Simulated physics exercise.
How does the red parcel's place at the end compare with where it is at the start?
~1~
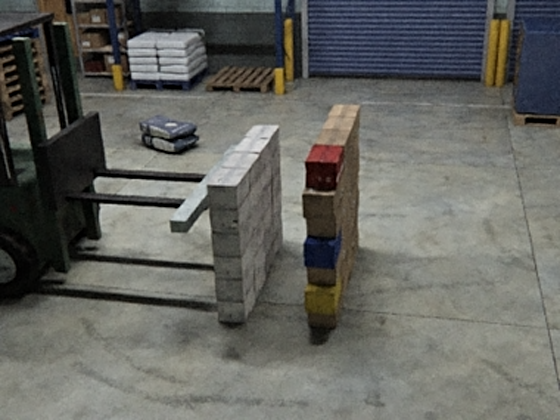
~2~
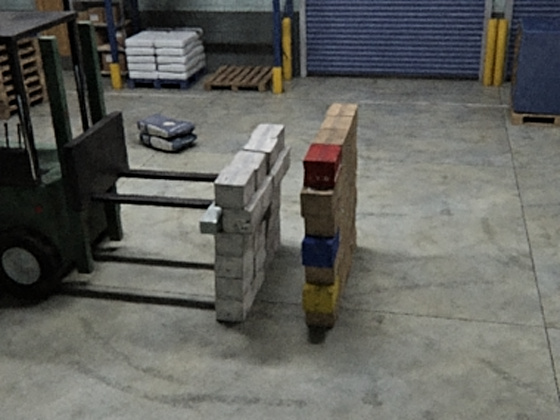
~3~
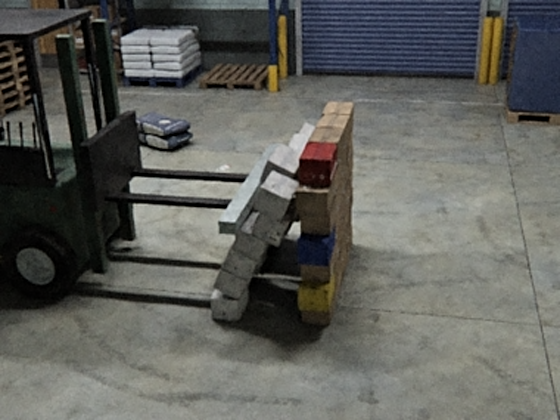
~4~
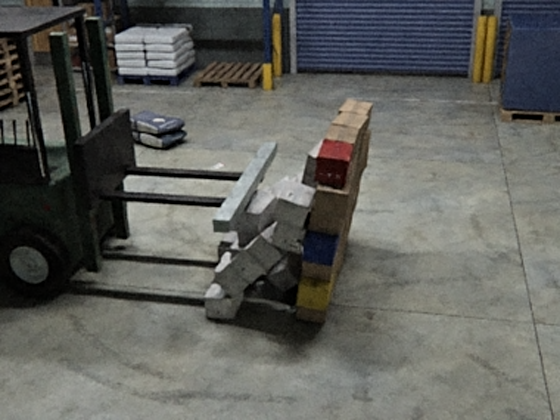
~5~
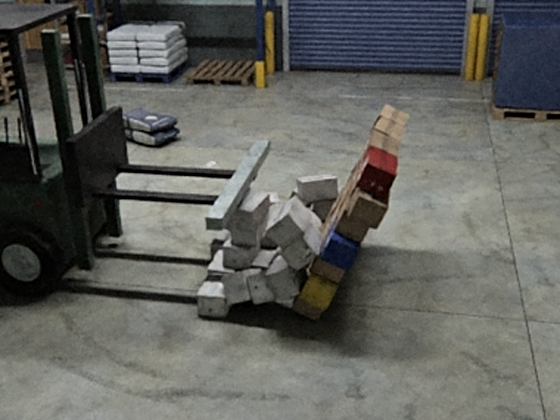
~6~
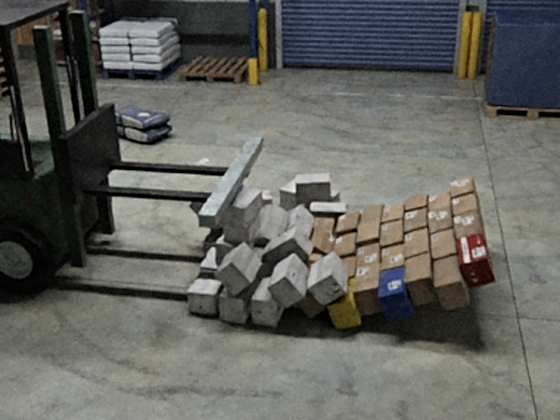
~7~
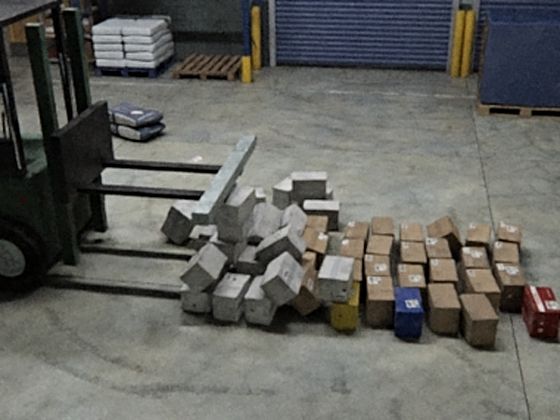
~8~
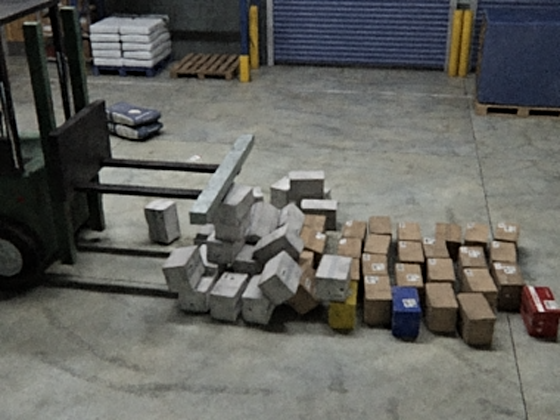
At the start the red parcel sits high at the near edge of the standing brown wall. By the end it lies on the floor well to the right, at the far end of the spilled boxes.
